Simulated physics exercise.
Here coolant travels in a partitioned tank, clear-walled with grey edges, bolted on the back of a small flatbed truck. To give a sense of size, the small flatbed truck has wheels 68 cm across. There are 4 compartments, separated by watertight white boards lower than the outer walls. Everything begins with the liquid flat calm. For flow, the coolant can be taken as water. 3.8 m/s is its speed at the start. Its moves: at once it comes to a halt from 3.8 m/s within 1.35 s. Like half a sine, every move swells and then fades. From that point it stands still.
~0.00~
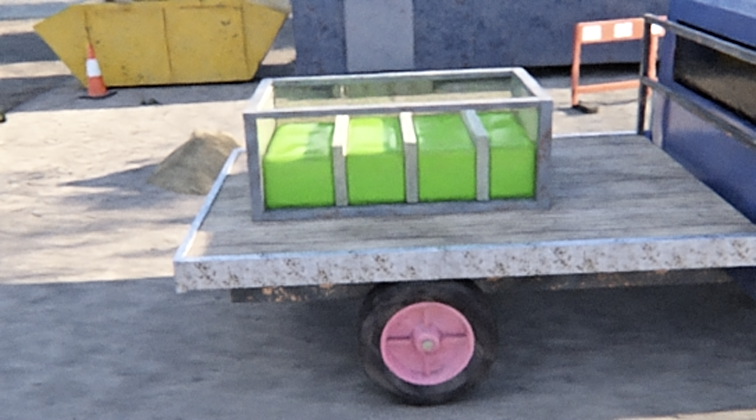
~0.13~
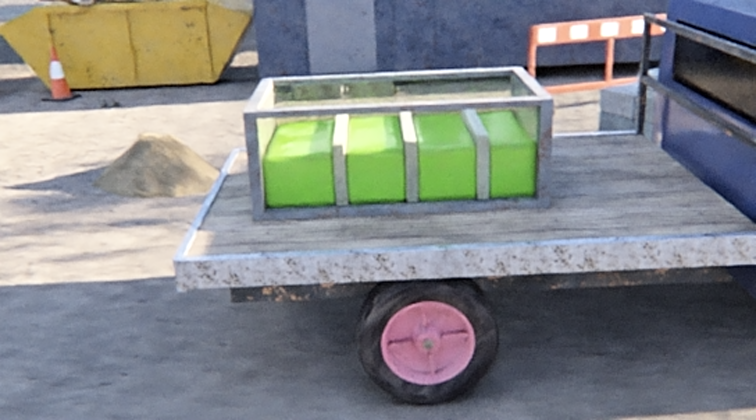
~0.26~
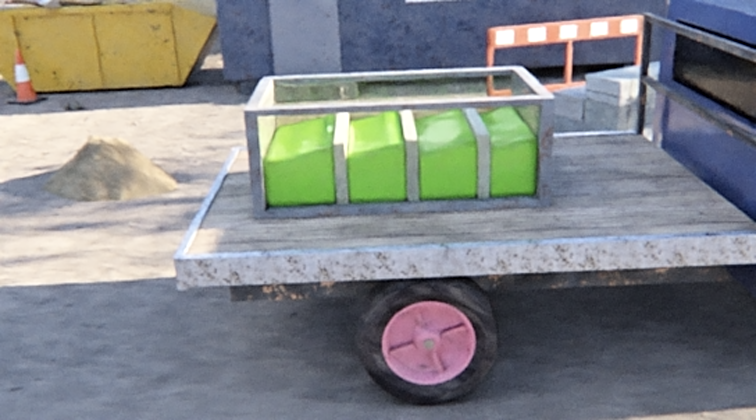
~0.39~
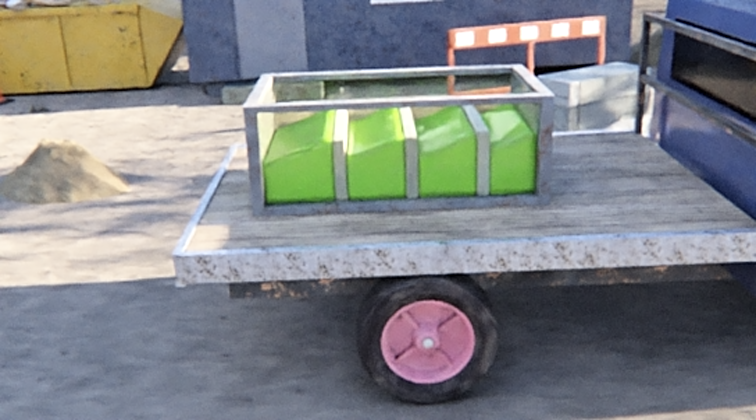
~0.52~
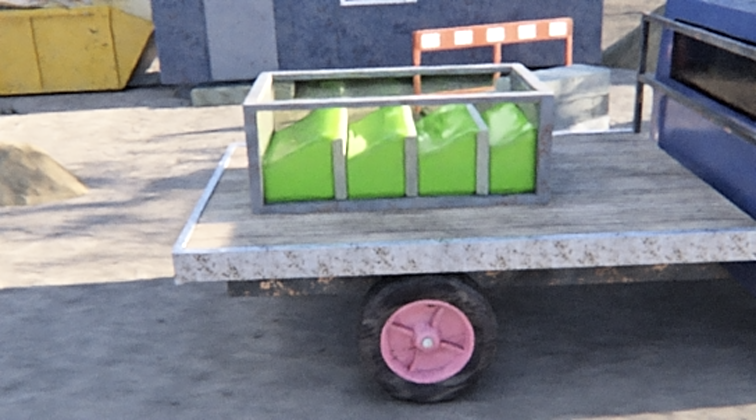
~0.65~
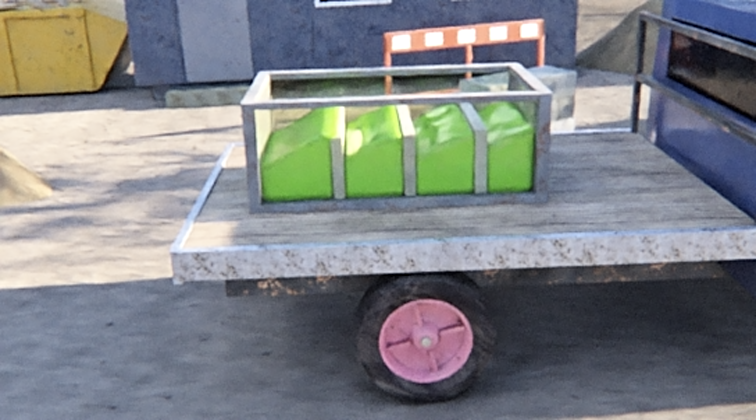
Bright green liquid in four clear compartments tilts from level as a flatbed truck slows rightward.
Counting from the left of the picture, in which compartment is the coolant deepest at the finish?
In the fourth compartment.
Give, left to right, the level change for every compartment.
From the left: 2 down, 0, 1 up, 2 up.
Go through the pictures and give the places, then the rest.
In the first picture, levels, left to right, (292, 150), (375, 147), (445, 144), (504, 141); board top at (338, 146) and (411, 143) and (483, 138); the front is on the right, levels are read along the near wall; a wheel hub at (428, 349).
In the second picture, levels, left to right, (292, 149), (375, 146), (446, 143), (504, 140).
In the third picture, levels, left to right, (293, 150), (376, 145), (446, 142), (505, 139).
In the fourth picture, levels, left to right, (293, 148), (375, 142), (446, 139), (505, 139).
In the fifth picture, levels, left to right, (292, 148), (375, 140), (445, 137), (504, 138).
In the sixth picture, levels, left to right, (290, 148), (373, 138), (444, 137), (502, 134); a wheel hub at (427, 346).
After 0.95 s the compartments hold 26, 28, 28, 30 cm, left to right.
After 1.45 s the compartments hold 26, 28, 29, 30 cm, left to right.
After 1.95 s the compartments hold 26, 28, 29, 30 cm, left to right.
After 4.34 s the compartments hold 26, 28, 29, 30 cm, left to right.
